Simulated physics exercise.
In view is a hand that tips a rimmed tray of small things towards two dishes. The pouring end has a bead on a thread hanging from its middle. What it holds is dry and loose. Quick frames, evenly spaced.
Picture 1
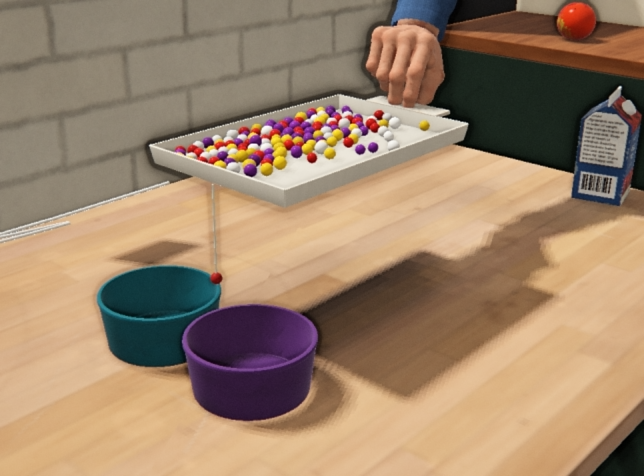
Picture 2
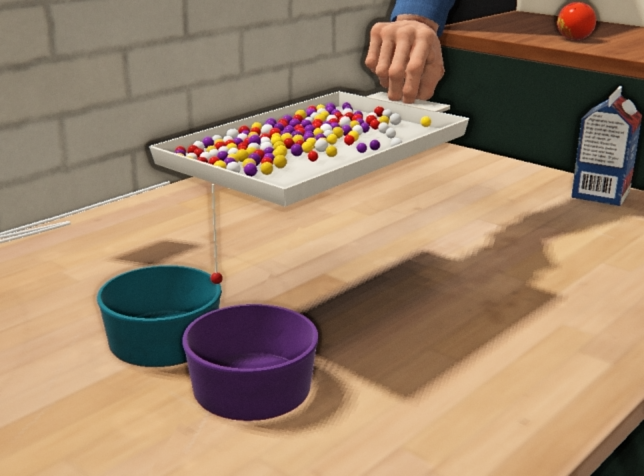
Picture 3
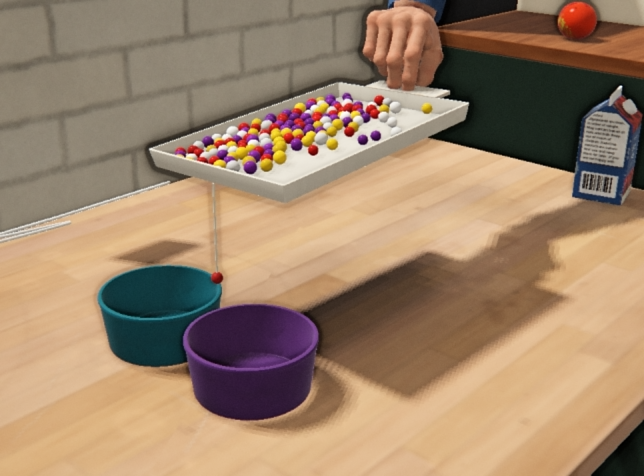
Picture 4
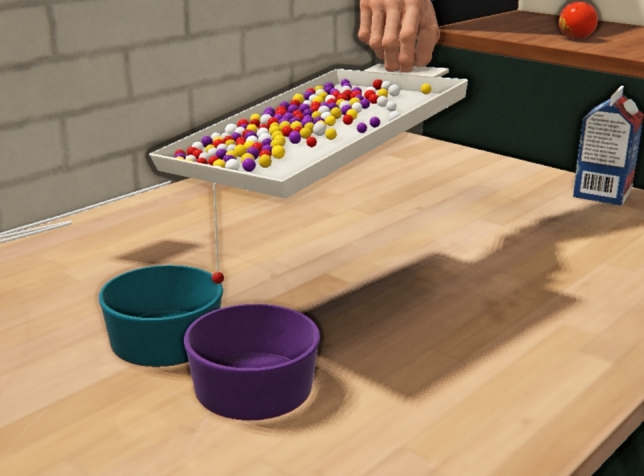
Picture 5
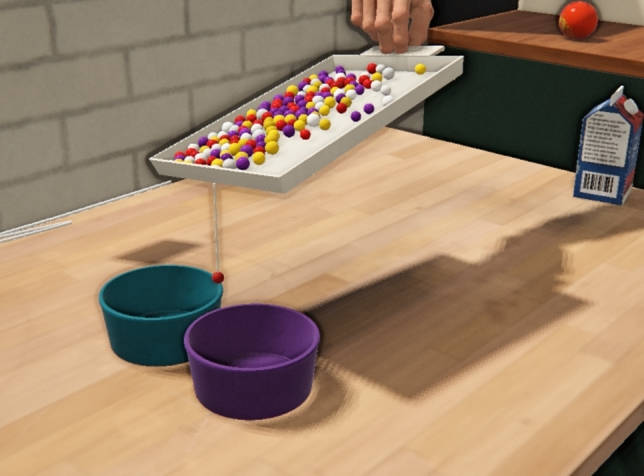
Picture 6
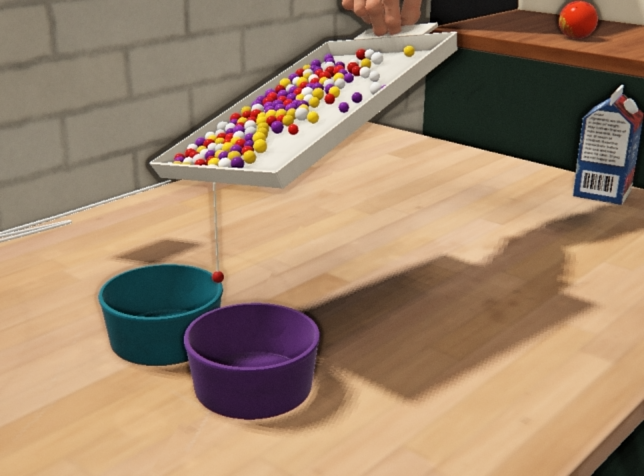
A hand in a blue sleeve raises the far end of a white rimmed tray of red, yellow, purple and white beads, seen from slightly above a pale wooden table by a grey block wall. A teal dish sits left of a purple one below, a red bead hangs on a thread, and a blue-and-white carton stands right. The tray steepens leftward and its beads shift down, while the view stays still.
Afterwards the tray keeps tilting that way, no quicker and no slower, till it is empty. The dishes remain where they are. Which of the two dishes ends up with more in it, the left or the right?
The greater part will fall into the left dish.
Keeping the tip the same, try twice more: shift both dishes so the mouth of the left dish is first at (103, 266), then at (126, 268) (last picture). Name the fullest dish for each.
Try 1 - the dish at left, try 2 - the dish at left.
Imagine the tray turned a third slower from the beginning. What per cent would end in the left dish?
Roughly 60 percent.
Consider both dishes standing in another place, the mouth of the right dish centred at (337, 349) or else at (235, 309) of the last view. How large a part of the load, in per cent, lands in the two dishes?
In order: 0 per cent and 90 per cent.
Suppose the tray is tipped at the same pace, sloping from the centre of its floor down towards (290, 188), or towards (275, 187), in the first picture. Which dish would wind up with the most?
The first slope favours the dish to the right, the second the dish to the right.
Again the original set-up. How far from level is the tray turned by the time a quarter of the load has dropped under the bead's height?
It sits at roughly 85°.
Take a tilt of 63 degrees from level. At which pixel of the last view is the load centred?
About (204, 125).
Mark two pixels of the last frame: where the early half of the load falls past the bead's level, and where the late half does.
First part (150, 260), rest (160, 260).
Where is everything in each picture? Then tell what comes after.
The first picture shows corners of the pouring end at (154, 145) and (285, 188), level; middle of the load at (297, 139), round plastic beads; left dish at (113, 332); right dish at (202, 382); bead on its thread at (216, 278).
The second picture shows corners of the pouring end at (154, 146) and (284, 187), level; middle of the load at (297, 137).
The third picture shows corners of the pouring end at (154, 149) and (284, 183), tipped barely, lowest at the left corner; middle of the load at (297, 131).
The fourth picture shows corners of the pouring end at (154, 153) and (282, 179), tipped a little, lowest at the left corner; middle of the load at (295, 123), a stray few on the move.
The fifth picture shows corners of the pouring end at (154, 158) and (279, 175), tipped clearly, lowest at the left corner; middle of the load at (290, 116), a small part on the move.
The sixth picture shows corners of the pouring end at (154, 162) and (276, 170), tipped clearly, lowest at the left corner; middle of the load at (281, 110), most on the move; left dish at (114, 331); right dish at (204, 381).
Soon after the last picture, tray tipped steeply; nearly all on the tray; a small part in the air.
A little later, tray tipped right over; a small part on the tray; about two thirds in the left dish; about a quarter outside both; a small part in the air.
Later still, tray tipped past a quarter turn; about two thirds in the left dish; about a third outside both.
By the end, tray tipped past a quarter turn; none in the right dish; about two thirds in the left dish; about a third outside both.
